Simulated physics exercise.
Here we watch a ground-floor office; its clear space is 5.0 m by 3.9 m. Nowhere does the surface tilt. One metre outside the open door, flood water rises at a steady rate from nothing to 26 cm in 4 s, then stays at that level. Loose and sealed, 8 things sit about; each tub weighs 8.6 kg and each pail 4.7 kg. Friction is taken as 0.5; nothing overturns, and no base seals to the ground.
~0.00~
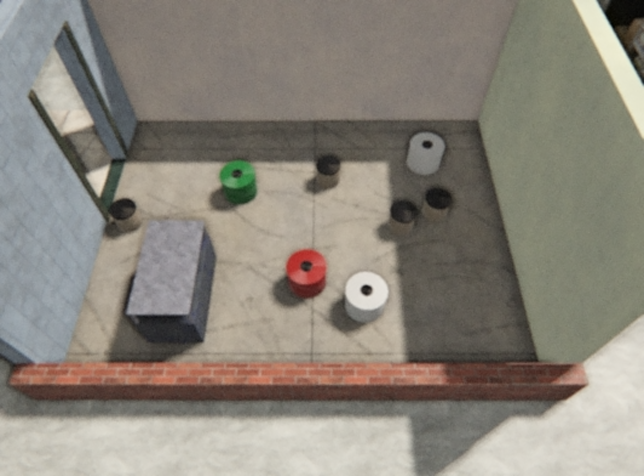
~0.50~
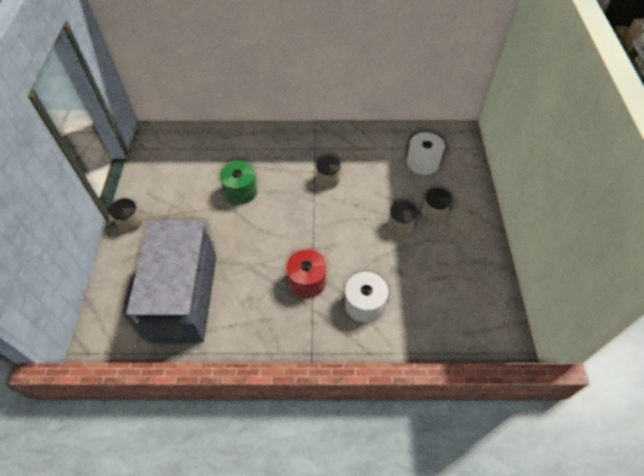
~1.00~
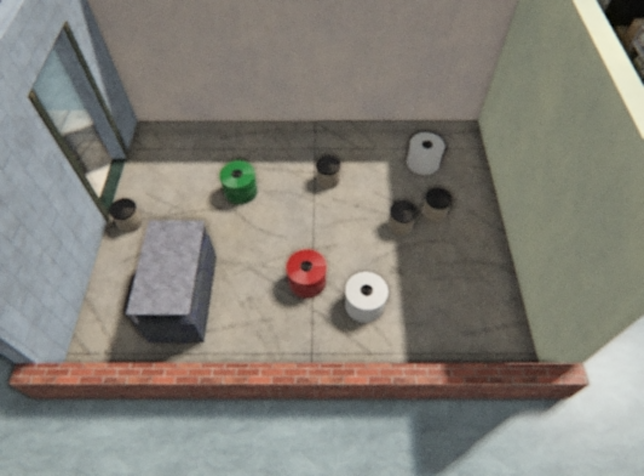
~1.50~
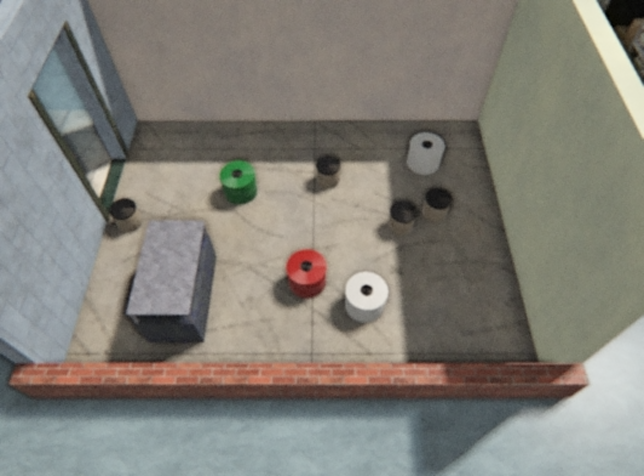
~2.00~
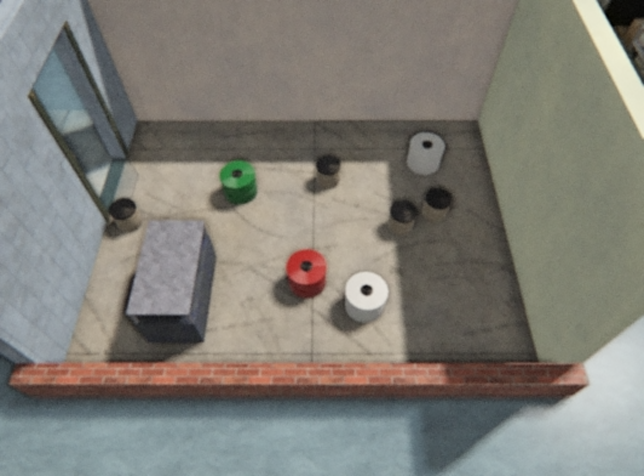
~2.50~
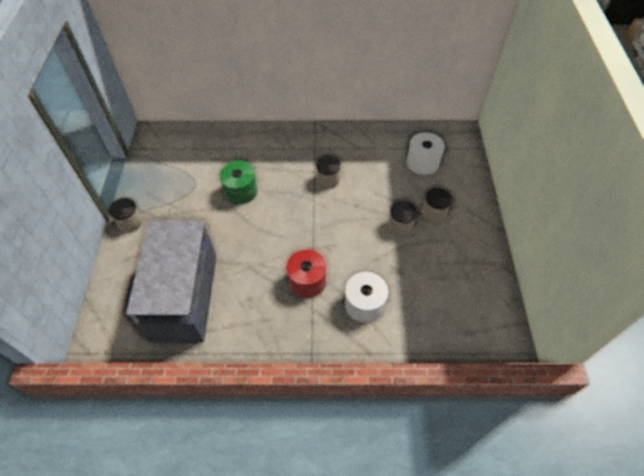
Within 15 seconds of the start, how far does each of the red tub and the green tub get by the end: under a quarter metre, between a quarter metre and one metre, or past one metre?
Red tub: Between a quarter metre and one metre; green tub: Past one metre.
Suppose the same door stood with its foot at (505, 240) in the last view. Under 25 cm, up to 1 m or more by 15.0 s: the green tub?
Outcome: The green tub moves far off.
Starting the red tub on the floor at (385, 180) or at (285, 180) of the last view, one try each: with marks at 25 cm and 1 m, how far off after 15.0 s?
In turn: It goes a long way; it goes a long way.
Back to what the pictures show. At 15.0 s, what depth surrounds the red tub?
Around 6 cm.
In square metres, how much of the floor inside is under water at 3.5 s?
About 3.5 m2.
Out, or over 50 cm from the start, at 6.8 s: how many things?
That would be 2.
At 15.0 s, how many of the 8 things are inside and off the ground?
At that point I count 8.
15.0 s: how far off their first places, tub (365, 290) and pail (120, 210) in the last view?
Shifts: 150 cm / 150 cm.
After 3.5 s the red tub is near (306, 266), 0.0 m from its start, aground; the green tub is near (239, 174), 0.0 m from its start, aground; 0 afloat.
After 6.8 s the red tub is near (318, 282), 0.2 m from its start, aground; the green tub is near (401, 197), 2.1 m from its start, afloat; 2 afloat.
After 11.0 s the red tub is near (325, 277), 0.3 m from its start, afloat; the green tub is near (460, 286), 3.0 m from its start, afloat; 7 afloat.
After 15.0 s the red tub is near (289, 227), 0.6 m from its start, afloat; the green tub is near (208, 344), 2.3 m from its start, afloat; 8 afloat.
